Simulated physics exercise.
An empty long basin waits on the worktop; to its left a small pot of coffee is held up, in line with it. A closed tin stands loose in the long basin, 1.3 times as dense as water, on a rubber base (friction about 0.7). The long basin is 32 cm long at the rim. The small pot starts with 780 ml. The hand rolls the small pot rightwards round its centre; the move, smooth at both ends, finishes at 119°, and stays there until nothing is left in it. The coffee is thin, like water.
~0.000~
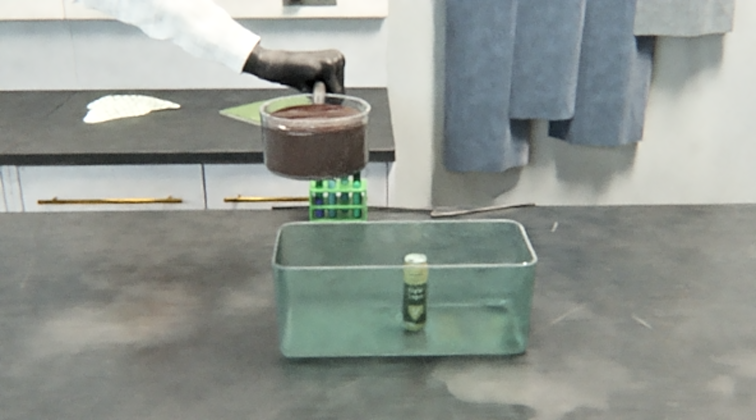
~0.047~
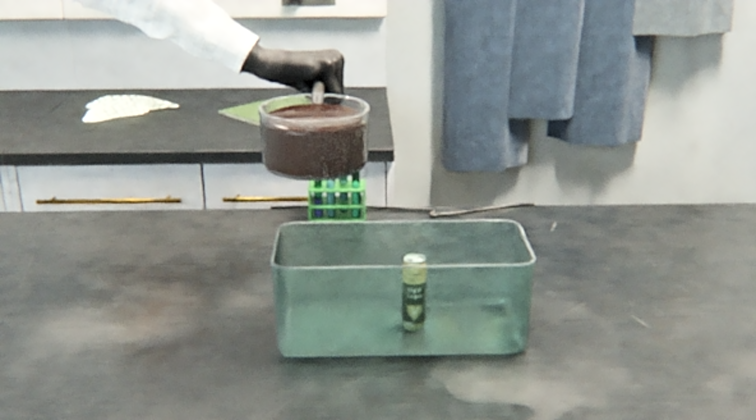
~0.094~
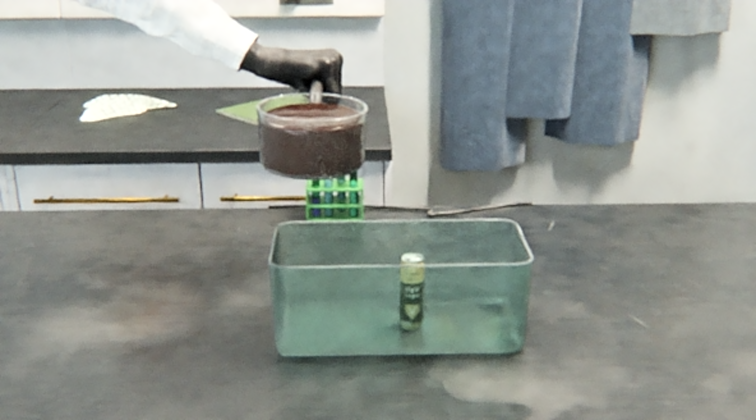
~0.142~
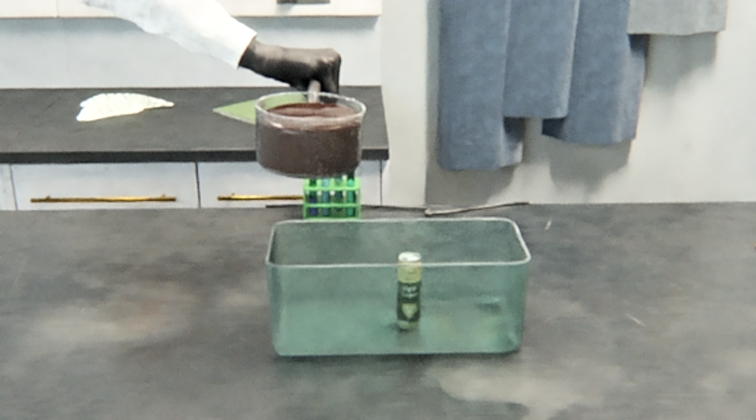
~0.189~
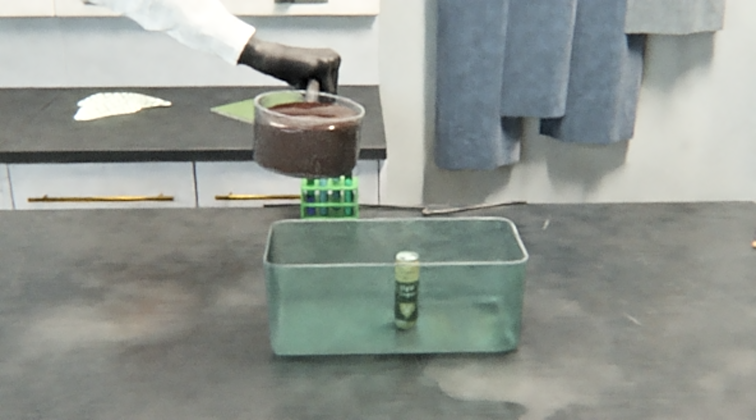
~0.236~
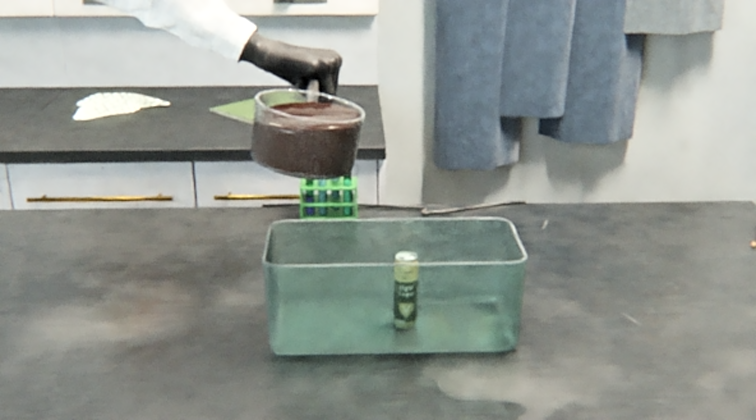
A black-gloved hand slowly tilts a small clear pot of dark liquid to the right.
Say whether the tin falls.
It stays up.
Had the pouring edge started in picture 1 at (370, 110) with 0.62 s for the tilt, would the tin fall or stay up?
Then it topples.
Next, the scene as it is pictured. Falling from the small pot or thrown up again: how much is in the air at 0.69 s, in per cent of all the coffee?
About 32 per cent.
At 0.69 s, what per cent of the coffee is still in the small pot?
About 54 per cent.
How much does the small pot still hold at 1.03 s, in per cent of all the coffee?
Some 6 per cent.
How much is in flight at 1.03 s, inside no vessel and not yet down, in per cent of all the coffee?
Some 8 per cent.
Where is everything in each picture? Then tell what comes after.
In the first picture, it leans 0°; its right rim is at (369, 109); the coffee meets the walls at (264, 117) and (367, 115); the long basin's rim runs from (277, 246) to (528, 243); the tin's top is at (415, 262).
In the second picture, it leans 0°; its right rim is at (368, 109); the coffee meets the walls at (263, 116) and (366, 115).
In the third picture, it leans 2°; its right rim is at (366, 109); the coffee meets the walls at (261, 115) and (364, 115).
In the fourth picture, it leans 4°; its right rim is at (364, 110); the coffee meets the walls at (259, 115) and (362, 115).
In the fifth picture, it leans 6°; its right rim is at (363, 112); the coffee meets the walls at (257, 114) and (361, 115).
In the sixth picture, it leans 10°; its right rim is at (363, 116); the coffee meets the walls at (257, 114) and (361, 115).
By 0.69 s the tilt is 69° and 54 per cent is still to pour; the tin stands where it began.
By 1.03 s the tilt is 109° and 6 per cent is still to pour; the tin stands where it began.
By 1.38 s the tilt is 119° and 0 per cent is still to pour; the tin stands where it began.
By 1.76 s the tilt is 119° and 0 per cent is still to pour; the tin stands where it began.
At rest the tin stands where it began.
